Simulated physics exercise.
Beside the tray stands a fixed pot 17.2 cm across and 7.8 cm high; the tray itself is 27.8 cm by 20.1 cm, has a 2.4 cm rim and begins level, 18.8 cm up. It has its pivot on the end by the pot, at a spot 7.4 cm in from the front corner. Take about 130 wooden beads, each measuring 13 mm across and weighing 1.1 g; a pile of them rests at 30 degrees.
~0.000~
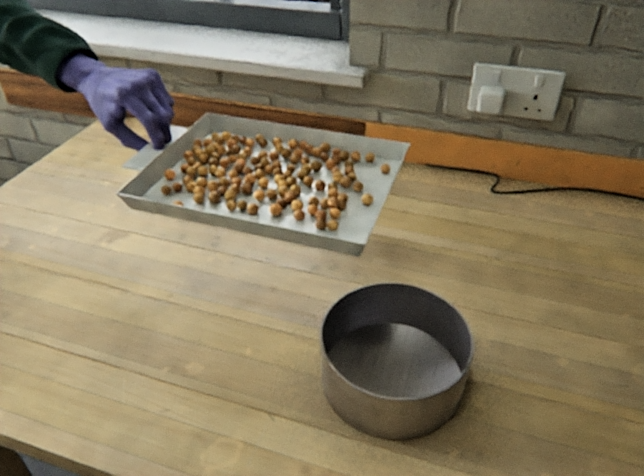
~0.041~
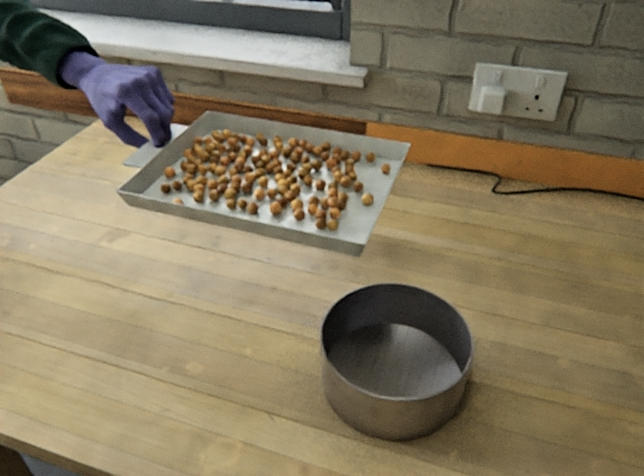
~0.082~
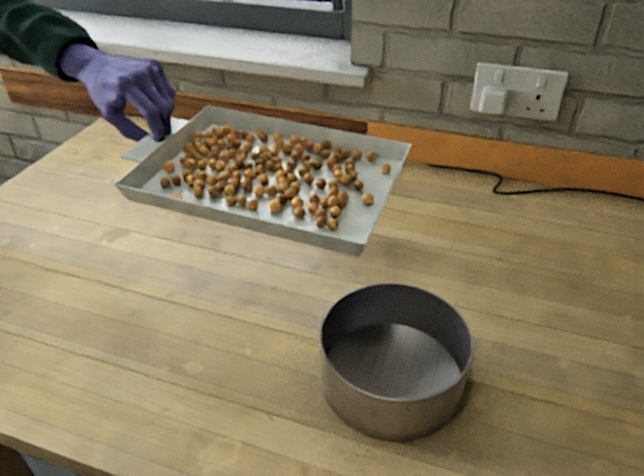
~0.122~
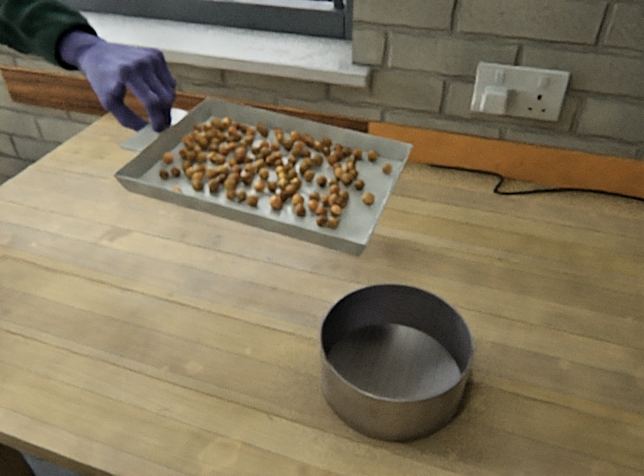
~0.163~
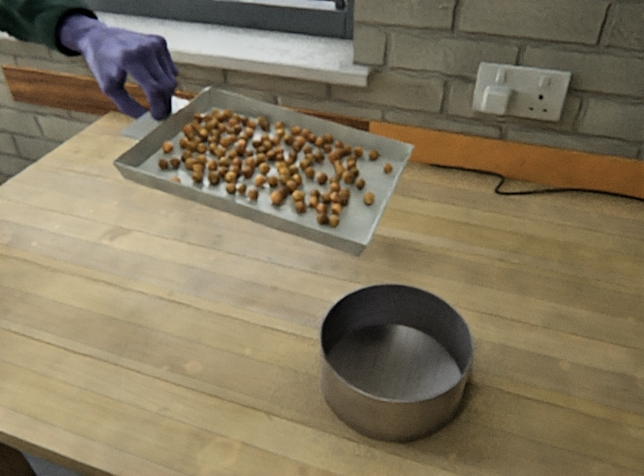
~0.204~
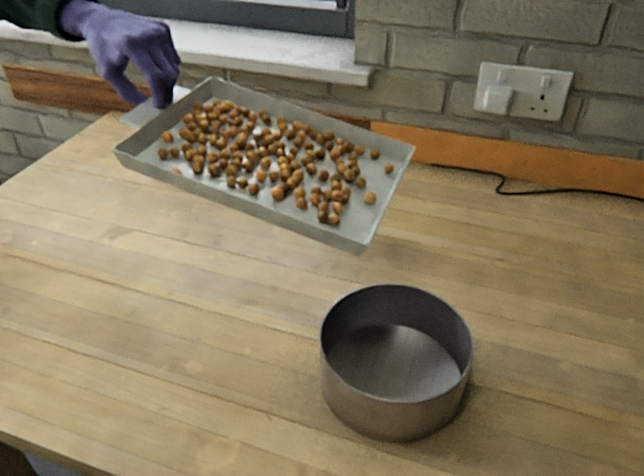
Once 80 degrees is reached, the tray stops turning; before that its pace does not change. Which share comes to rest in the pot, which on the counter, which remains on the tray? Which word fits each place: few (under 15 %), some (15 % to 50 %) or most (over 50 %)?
Pot gets some; counter gets most; tray gets few.
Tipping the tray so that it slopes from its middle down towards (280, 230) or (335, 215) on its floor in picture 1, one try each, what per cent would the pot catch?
Estimate: Some 65 % and some 95 % respectively.
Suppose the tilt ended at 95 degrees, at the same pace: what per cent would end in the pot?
In that case, near 30 percent.
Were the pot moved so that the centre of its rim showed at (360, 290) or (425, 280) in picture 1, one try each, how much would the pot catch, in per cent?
Roughly 30 and 75 percent.
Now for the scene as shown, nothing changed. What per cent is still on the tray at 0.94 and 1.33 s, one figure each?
95 then 60.
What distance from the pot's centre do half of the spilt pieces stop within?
Some 20 cm, give or take.
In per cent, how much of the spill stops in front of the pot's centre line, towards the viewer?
Near 0 in a hundred.
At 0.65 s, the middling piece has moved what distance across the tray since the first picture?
By then it sits near 10 cm from where it began.
After 0.65 s, tilt 44 degrees; the tray holds 100 %, the pot 0 %.
After 0.94 s, tilt 66 degrees; the tray holds 95 %, the pot 0 %.
After 1.33 s, tilt 80 degrees; the tray holds 60 %, the pot 5 %.
By 2.7 s all is still; pot 30 %, counter 70 %, tray 0 %.
